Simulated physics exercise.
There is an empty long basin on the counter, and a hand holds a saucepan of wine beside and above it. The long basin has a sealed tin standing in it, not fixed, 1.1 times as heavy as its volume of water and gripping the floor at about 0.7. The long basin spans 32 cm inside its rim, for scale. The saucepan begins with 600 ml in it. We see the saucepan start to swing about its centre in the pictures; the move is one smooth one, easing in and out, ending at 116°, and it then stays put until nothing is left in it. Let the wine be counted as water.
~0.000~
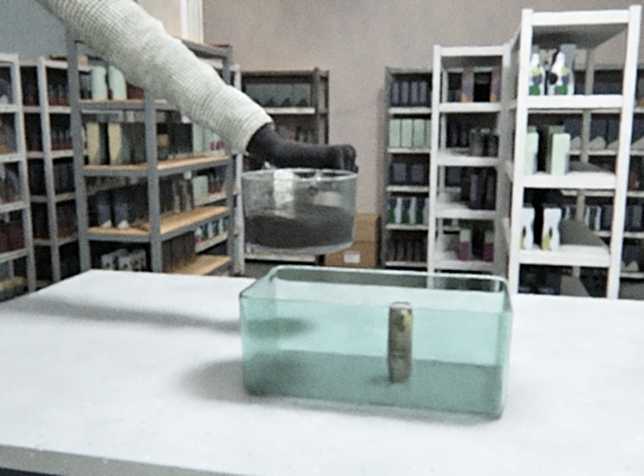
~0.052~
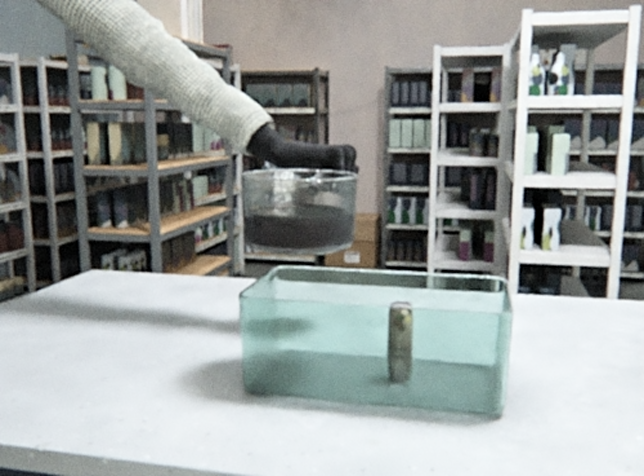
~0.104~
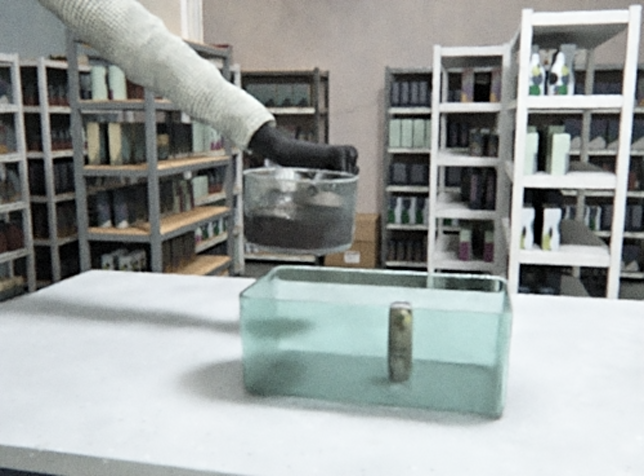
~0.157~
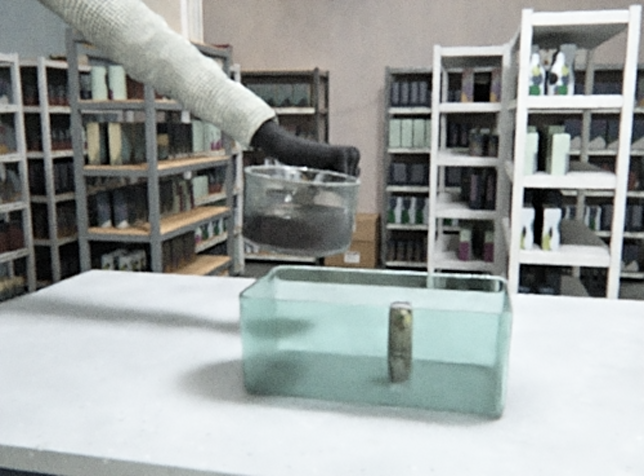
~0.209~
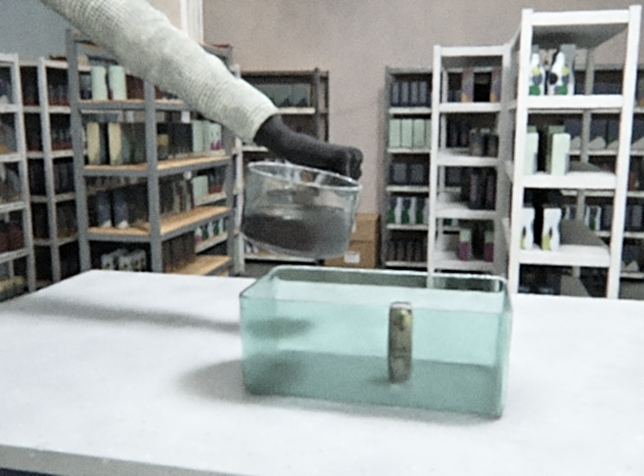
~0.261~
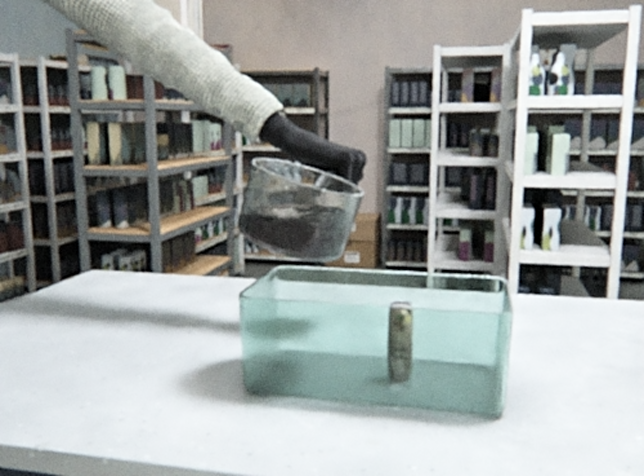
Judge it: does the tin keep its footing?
Yes, it keeps its footing.
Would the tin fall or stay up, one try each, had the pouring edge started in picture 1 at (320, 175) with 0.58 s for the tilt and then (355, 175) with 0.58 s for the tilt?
In the first try it remains standing; in the second it comes down.
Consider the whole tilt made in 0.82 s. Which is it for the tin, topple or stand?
Then it falls.
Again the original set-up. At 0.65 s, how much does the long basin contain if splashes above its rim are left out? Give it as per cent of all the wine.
About 10 per cent.
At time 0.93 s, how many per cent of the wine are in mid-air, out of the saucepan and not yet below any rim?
About 5 % of the total.
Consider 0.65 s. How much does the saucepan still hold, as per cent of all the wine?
Fraction remaining: Approx. 66 per cent.
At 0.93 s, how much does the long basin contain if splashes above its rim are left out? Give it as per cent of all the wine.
The share is close to 84 percent.
By 0.65 s the tilt is 79° and 66 per cent is still to pour; the tin stands where it began.
By 0.93 s the tilt is 112° and 11 per cent is still to pour; the tin stands 1 cm from where it began.
By 1.23 s the tilt is 116° and 0 per cent is still to pour; the tin stands where it began.
By 1.55 s the tilt is 116° and 0 per cent is still to pour; the tin stands where it began.
At rest the tin stands where it began.
